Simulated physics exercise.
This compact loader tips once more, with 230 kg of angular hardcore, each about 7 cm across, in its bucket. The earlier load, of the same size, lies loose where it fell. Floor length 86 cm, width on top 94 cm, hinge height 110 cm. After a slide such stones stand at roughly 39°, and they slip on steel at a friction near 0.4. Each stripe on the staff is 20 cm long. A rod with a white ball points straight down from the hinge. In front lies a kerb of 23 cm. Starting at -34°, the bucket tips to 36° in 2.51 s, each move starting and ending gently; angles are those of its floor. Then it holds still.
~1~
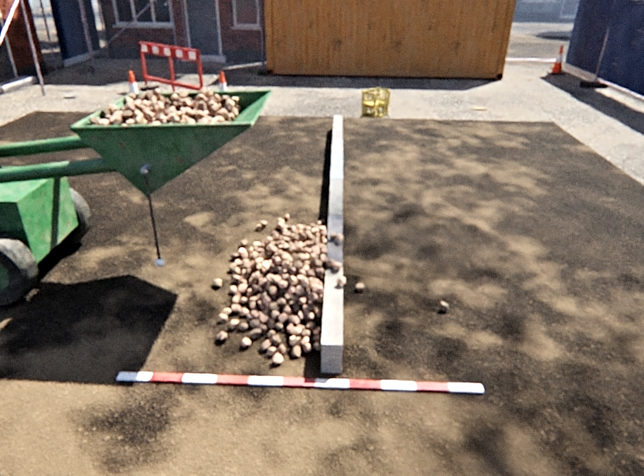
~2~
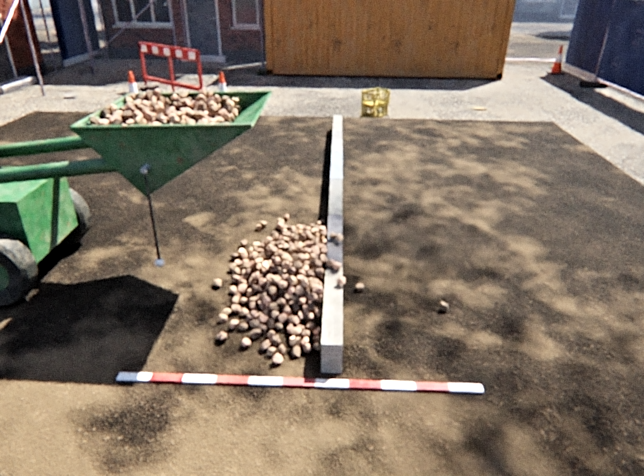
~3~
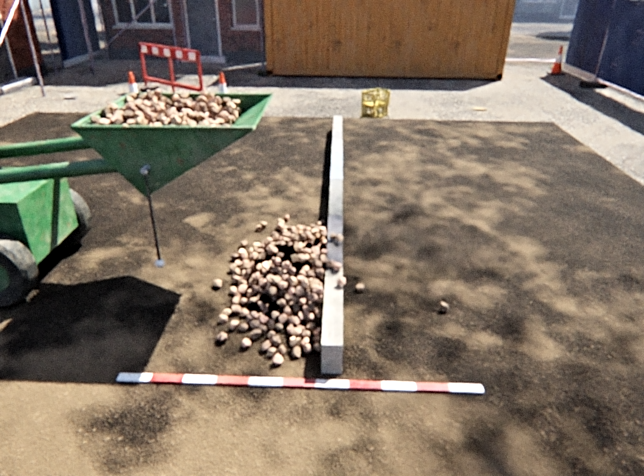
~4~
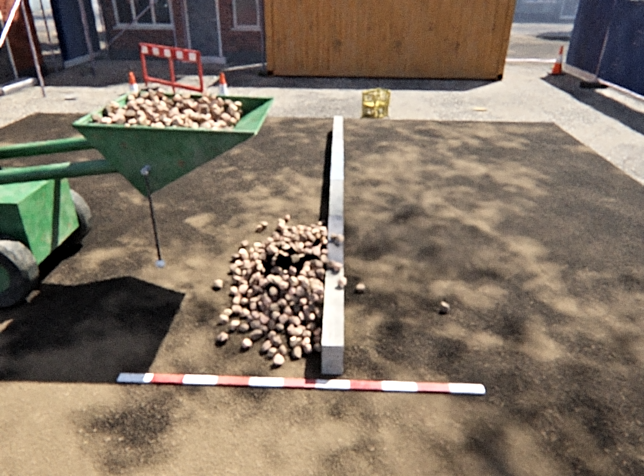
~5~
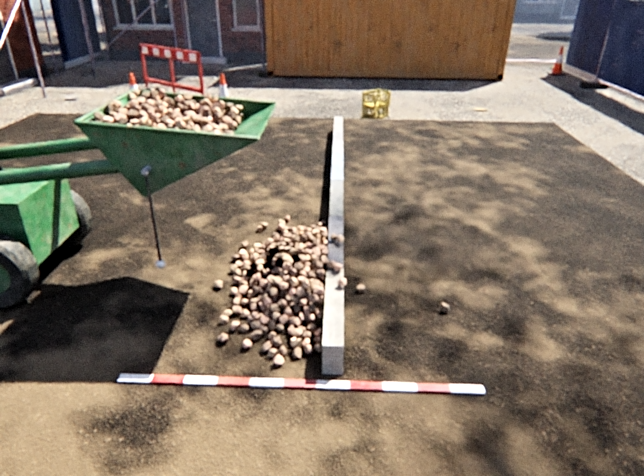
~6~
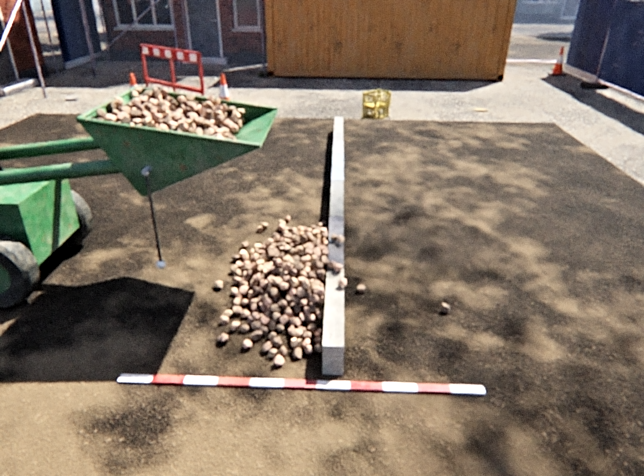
A green loader's bucket full of stones tilts slightly forward above a pile against a kerb.
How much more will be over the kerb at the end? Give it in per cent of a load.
Some 0 per cent is added.
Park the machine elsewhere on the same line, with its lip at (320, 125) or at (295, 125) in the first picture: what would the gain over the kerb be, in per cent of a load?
First some 55, then 20 per cent.
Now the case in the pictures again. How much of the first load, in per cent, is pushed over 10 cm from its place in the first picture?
Roughly 0 per cent of them.
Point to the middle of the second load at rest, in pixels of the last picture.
Around (274, 261).
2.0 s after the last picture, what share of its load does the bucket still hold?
About 35 per cent.
Then, 1.3 s after the last picture the floor is at 25°; in per cent of one load, 99 in the bucket, 101 on this side of the kerb; the foremost stones are at (352, 268).
Then, 2.0 s after the last picture the floor is at 36°; in per cent of one load, 34 in the bucket, 166 on this side of the kerb; the foremost stones are at (352, 266).
Then, 2.4 s after the last picture the floor is at 36°; in per cent of one load, 6 in the bucket, 194 on this side of the kerb, 1 over the kerb; the foremost stones are at (361, 260).
Then, 4.8 s after the last picture the floor is at 36°; in per cent of one load, 0 in the bucket, 199 on this side of the kerb, 1 over the kerb; the foremost stones are at (365, 270). Net gain over the kerb, 0.
